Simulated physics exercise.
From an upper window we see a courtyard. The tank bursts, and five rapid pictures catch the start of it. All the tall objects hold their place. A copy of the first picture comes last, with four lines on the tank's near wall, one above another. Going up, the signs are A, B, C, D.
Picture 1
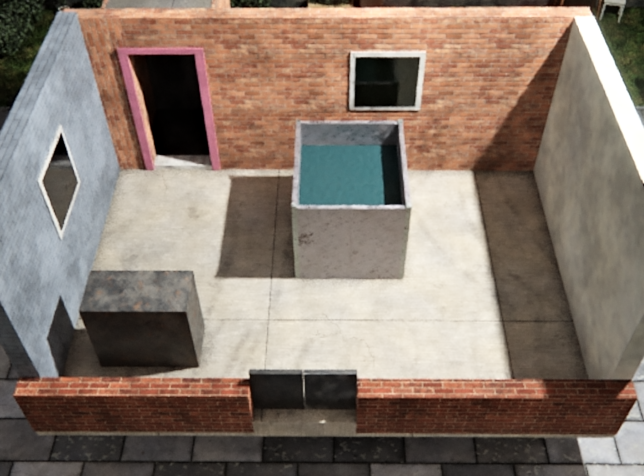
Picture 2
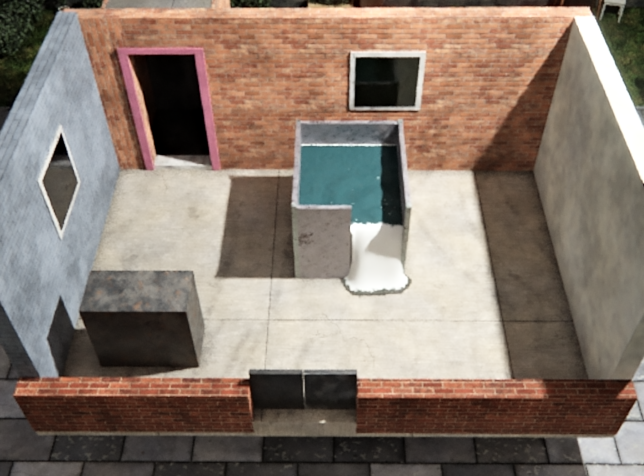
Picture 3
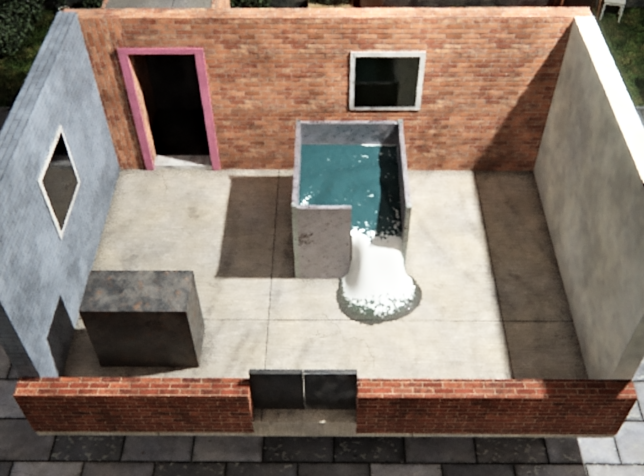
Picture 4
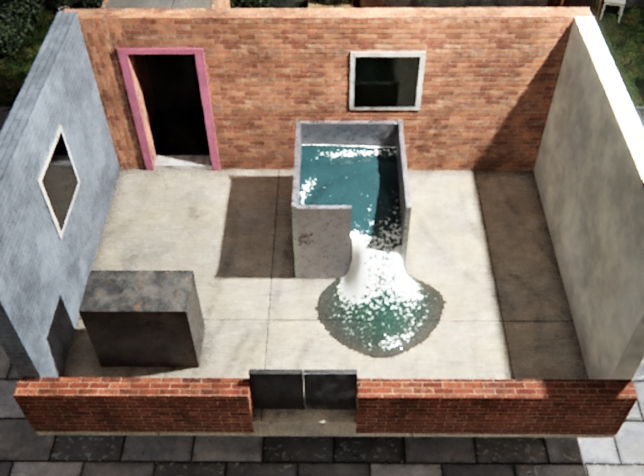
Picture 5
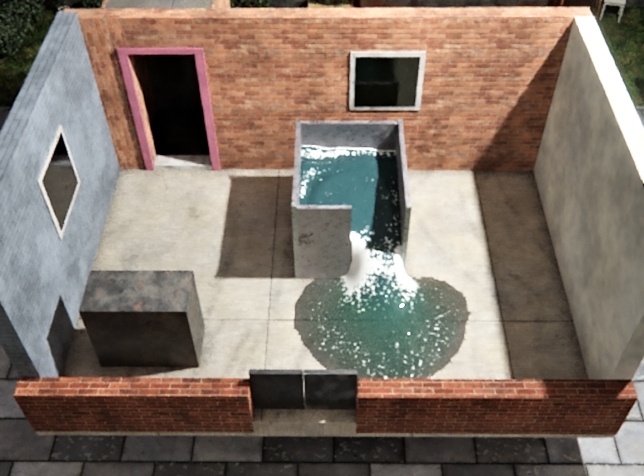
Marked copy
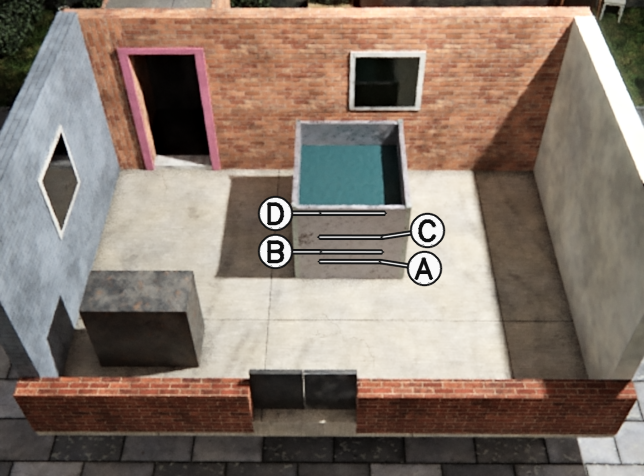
A walled courtyard with a pale concrete floor is seen from high above, the view staying still. A grey tank of teal water stands near the brick back wall, with a pink-framed doorway to its left, a dark block at lower left and a shut dark gate in the low front wall. The right part of the tank's front opens, and white, foaming water pours through the gap and spreads forward into a widening, speckled green pool.
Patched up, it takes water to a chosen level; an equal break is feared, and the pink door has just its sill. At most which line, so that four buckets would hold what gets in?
The answer is level C.
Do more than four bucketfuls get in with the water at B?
No, that is safe.
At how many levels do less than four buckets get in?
Three.
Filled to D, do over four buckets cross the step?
Yes.
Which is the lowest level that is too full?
That would be D.
In white, A at (350, 261); B at (350, 251); C at (351, 237); D at (351, 213); from the bottom up A, B, C, D.
With A, nothing gets over.
With B, nothing gets over.
With C, a splash gets over, under a bucket.
With D, about 9 bucketfuls get in.
